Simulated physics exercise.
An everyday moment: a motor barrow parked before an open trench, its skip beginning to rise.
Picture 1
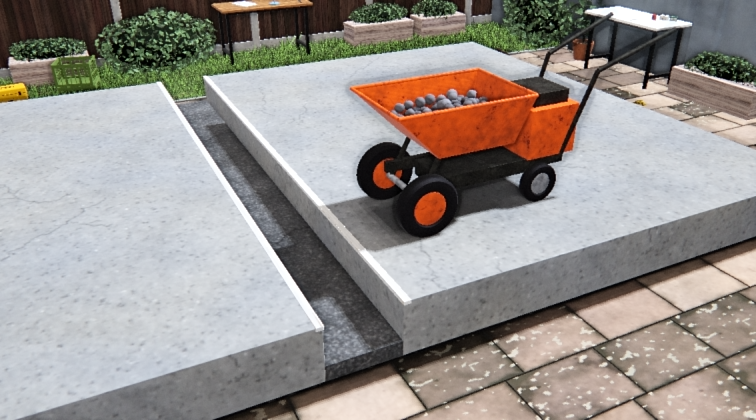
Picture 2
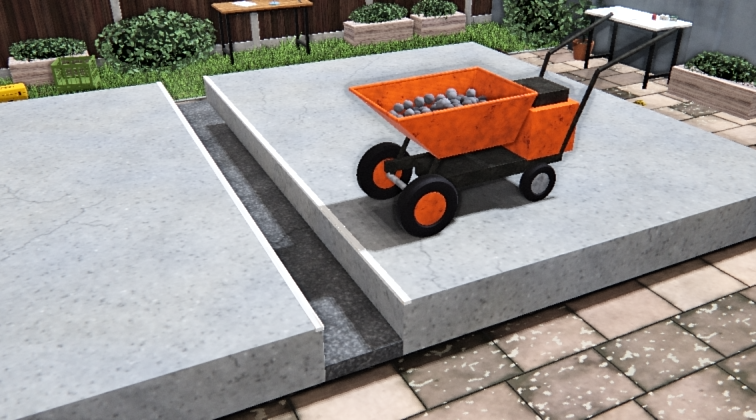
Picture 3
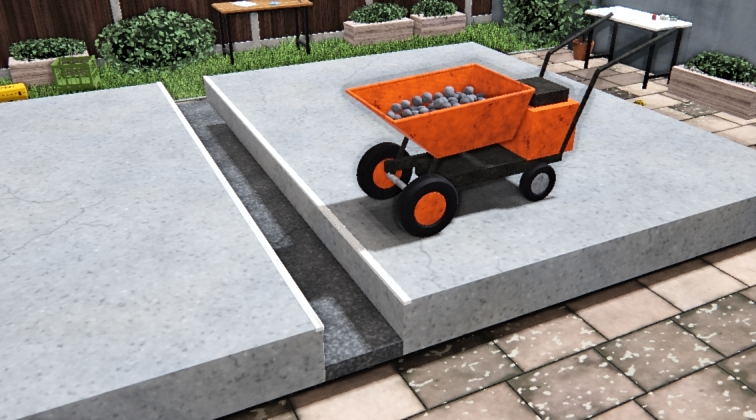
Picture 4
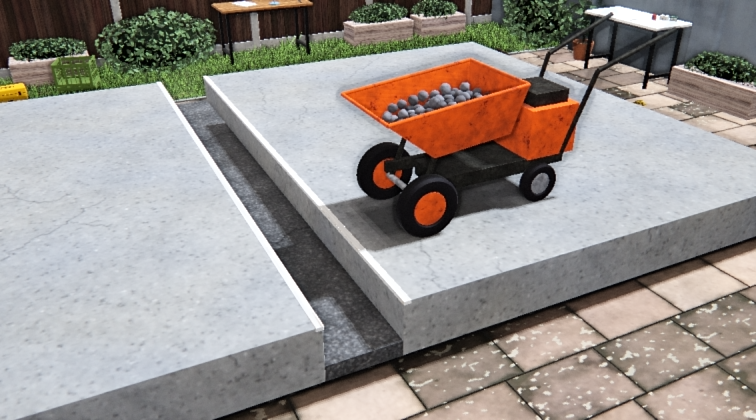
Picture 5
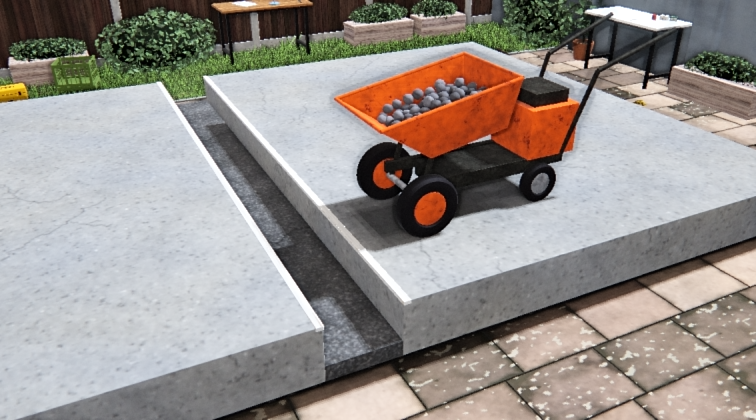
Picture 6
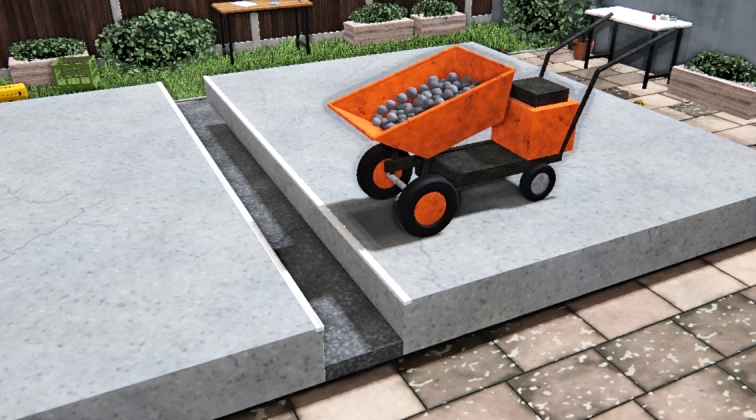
The clip opens on an orange motor barrow loaded with round grey cobbles, standing still on a pale concrete slab to the right of a narrow, dark trench. The skip sits level at first, then its back end gradually rises and its front lip lowers toward the left, while the wheels stay in place.
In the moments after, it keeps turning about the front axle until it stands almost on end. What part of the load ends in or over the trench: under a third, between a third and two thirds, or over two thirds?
In the trench: More than two thirds.
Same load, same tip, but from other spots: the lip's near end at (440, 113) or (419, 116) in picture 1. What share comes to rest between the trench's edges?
In turn 100 and 100 in a hundred.
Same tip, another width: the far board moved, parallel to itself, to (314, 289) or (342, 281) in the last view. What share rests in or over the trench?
First some 60, then 0 per cent.
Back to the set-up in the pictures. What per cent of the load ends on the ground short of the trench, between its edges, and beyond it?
Short: 0 %, between: 90 %, beyond: 10 %.
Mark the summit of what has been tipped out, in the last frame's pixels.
Near (235, 251).
Just after the last frame, skip tipped steeply; every one in the skip.
A moment on, skip tipped right over; roughly two thirds in the skip; roughly a quarter in or heaped over the trench; just a few beyond it; just a few falling.
Further on, skip tipped right over; almost all in or heaped over the trench; about a tenth beyond it.
When it is over, skip tipped right over; almost all in or heaped over the trench; about a tenth beyond it.
